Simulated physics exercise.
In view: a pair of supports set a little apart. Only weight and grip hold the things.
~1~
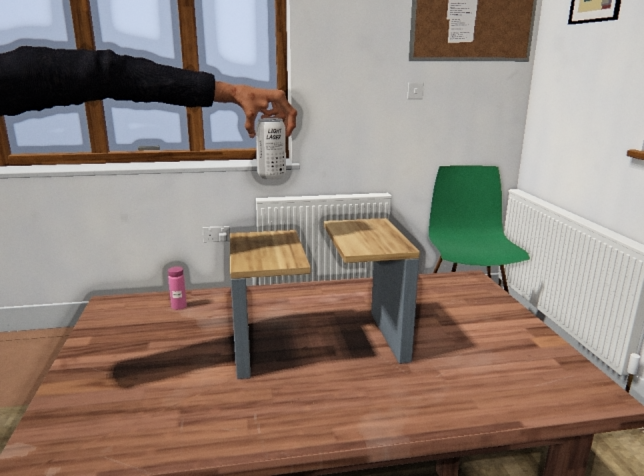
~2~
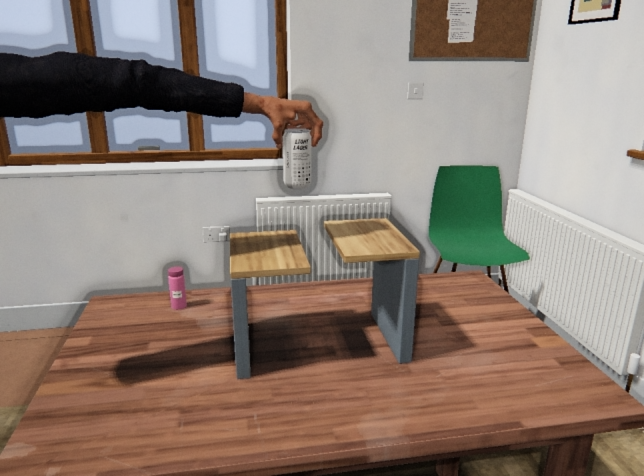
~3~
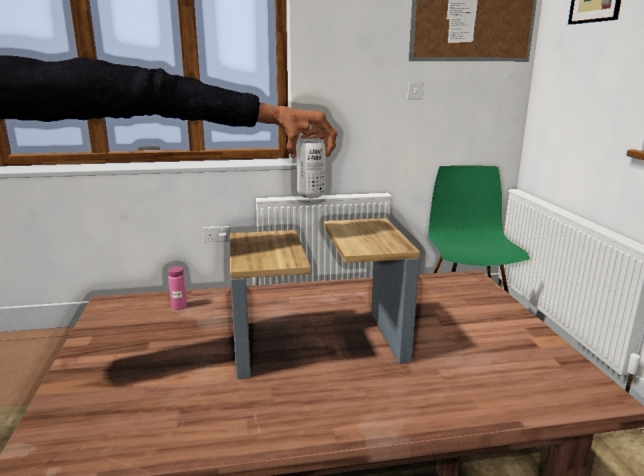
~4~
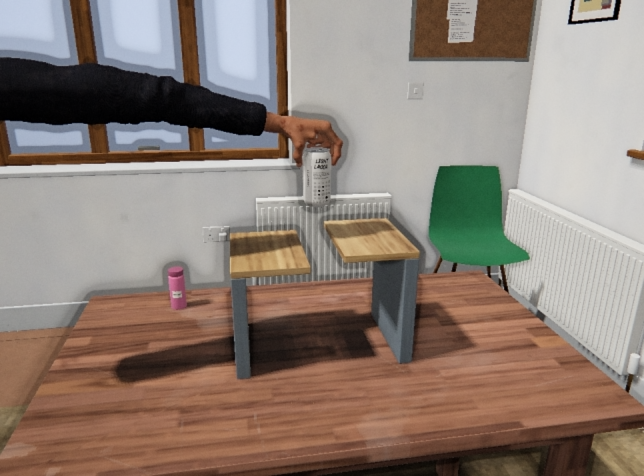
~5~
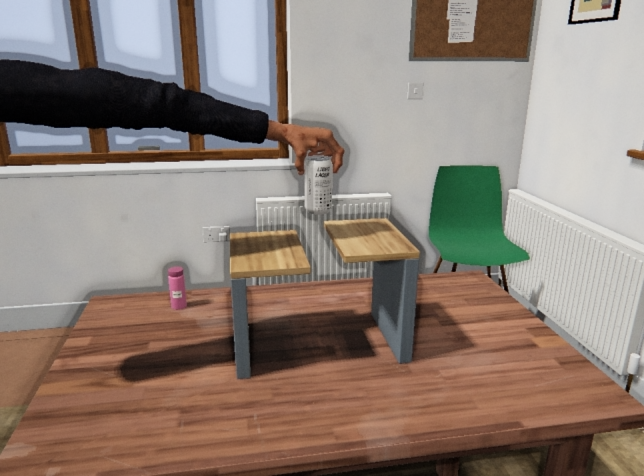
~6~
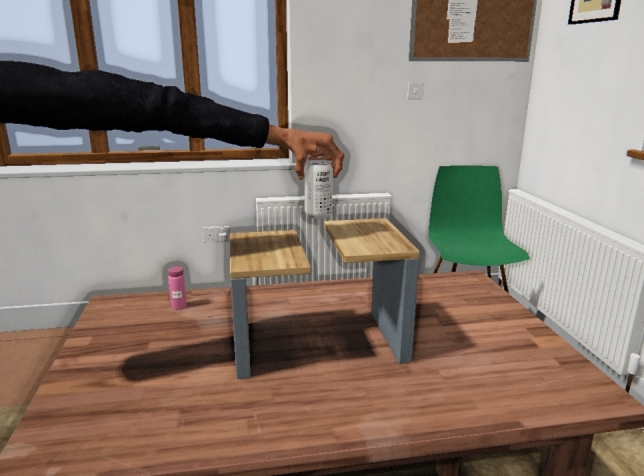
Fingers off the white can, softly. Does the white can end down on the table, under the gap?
As it turns out, it drops through.
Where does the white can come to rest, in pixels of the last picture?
Around (318, 321).
Then, 0.20 s on from there, white can shifted about its own width near (319, 211).
Then, 0.30 s on from there, white can shifted well along near (318, 273).
Then, 0.40 s on from there, white can shifted well along near (318, 316).
In the end, moved from the start, white can; pink shaker unmoved. At the end, from the last picture's camera, white can near (318, 321). The can goes down the gap.
